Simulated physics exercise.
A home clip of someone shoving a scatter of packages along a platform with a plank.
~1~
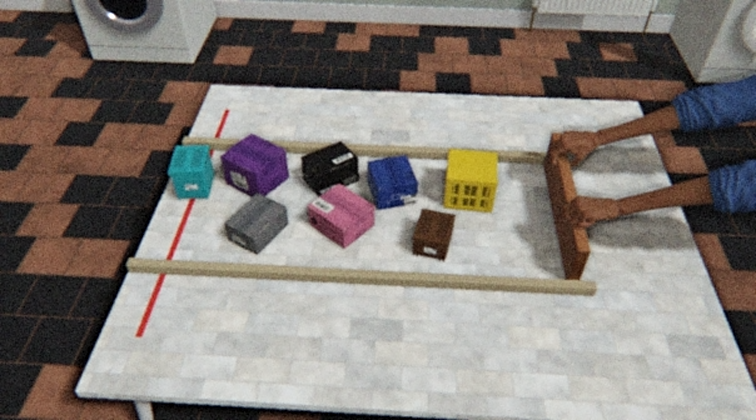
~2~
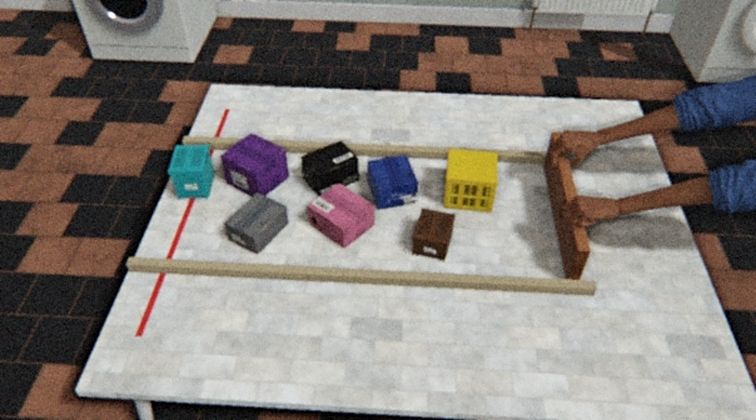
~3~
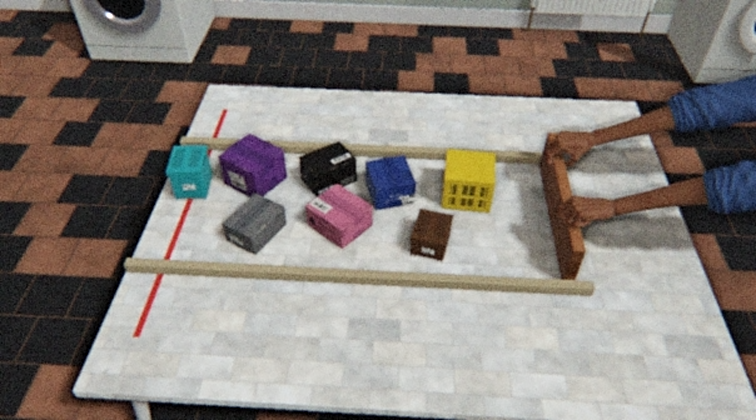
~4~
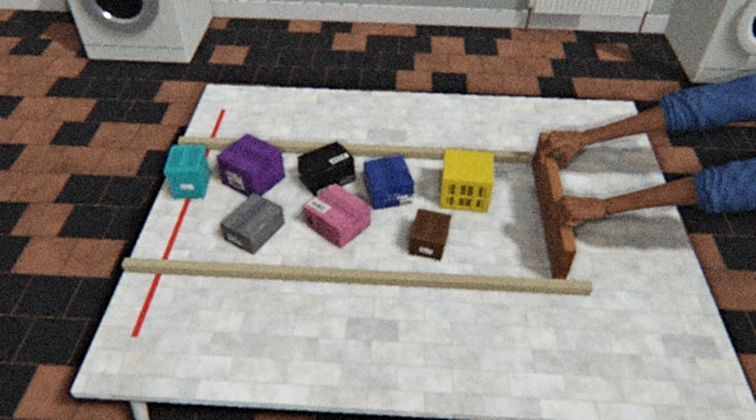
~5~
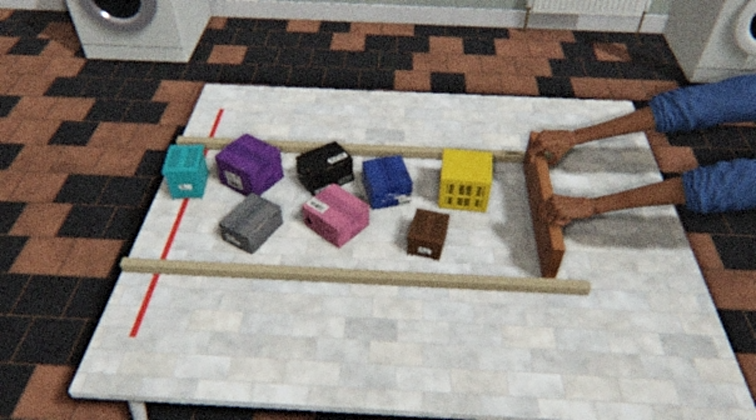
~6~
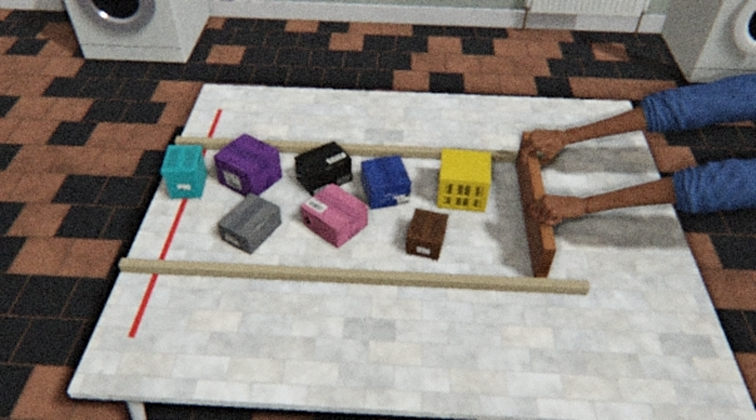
In the video, two hands push a brown plank slowly leftward a short distance along a white platform, toward a yellow crate and scattered colourful packages. The packages stay where they are, with the turquoise one on the red tape.
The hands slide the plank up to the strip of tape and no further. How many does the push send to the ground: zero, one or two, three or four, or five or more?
The number that fall off is five or more.
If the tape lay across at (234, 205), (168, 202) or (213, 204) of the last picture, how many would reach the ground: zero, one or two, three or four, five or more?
Taking them in turn, 3 or 4; five or over; five or over.
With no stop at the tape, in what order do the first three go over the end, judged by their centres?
The order is the turquoise tote, then the purple parcel, then the black parcel.
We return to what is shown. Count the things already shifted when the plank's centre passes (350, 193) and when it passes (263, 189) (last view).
The counts are 8 and 8.
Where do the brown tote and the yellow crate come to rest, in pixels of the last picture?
The brown tote at (151, 225), the yellow crate at (164, 167).
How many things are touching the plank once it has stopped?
In contact: 2.
A little later, none off yet; turquoise tote at rest near (186, 173); purple parcel at rest near (249, 167); grey parcel at rest near (251, 223).
Next, none off yet; turquoise tote tilted a little near (142, 177); purple parcel shifted about its own width near (190, 166); grey parcel shifted a little near (230, 230).
Later still, two off so far; turquoise tote dropping near (137, 248); purple parcel fallen near (103, 220); grey parcel shifted well along near (152, 233).
When it is over, the number that fall off is five or more; down, blue parcel, pink parcel, black parcel, grey parcel, purple parcel and turquoise tote.
